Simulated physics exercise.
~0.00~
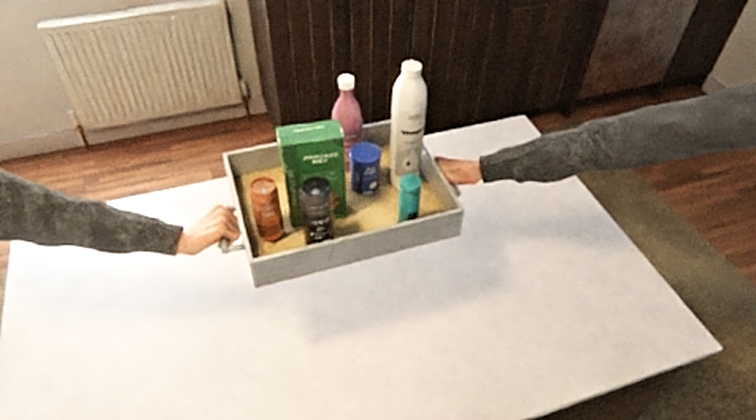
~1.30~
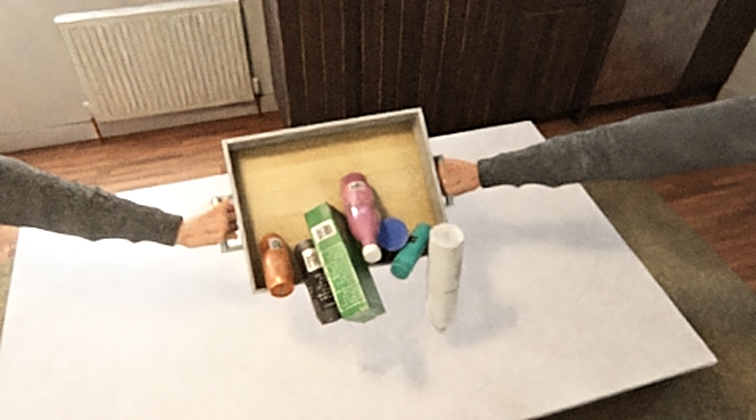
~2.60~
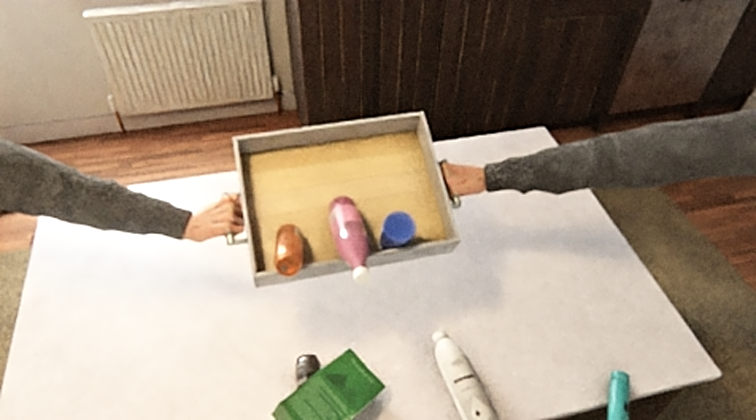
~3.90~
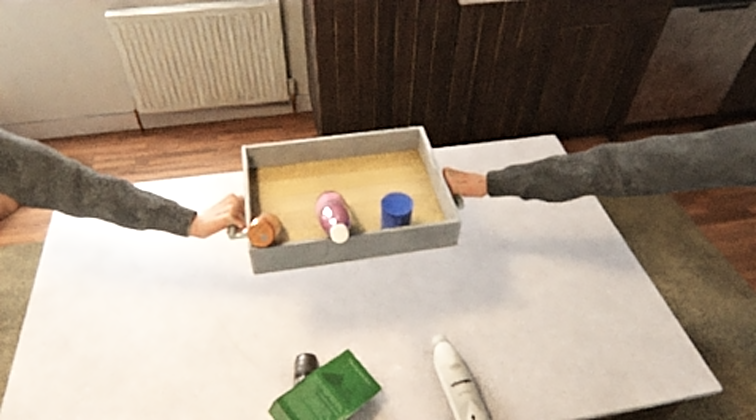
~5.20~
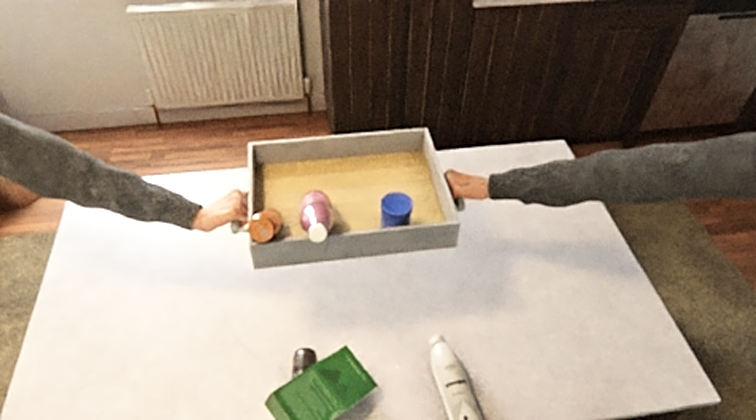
Above a white table, two hands tip a crate of seven items steeply toward the viewer, spilling the green packet, white bottle, black can and turquoise shaker, then level it with the orange can and pink bottle toppled and the blue tin upright inside.
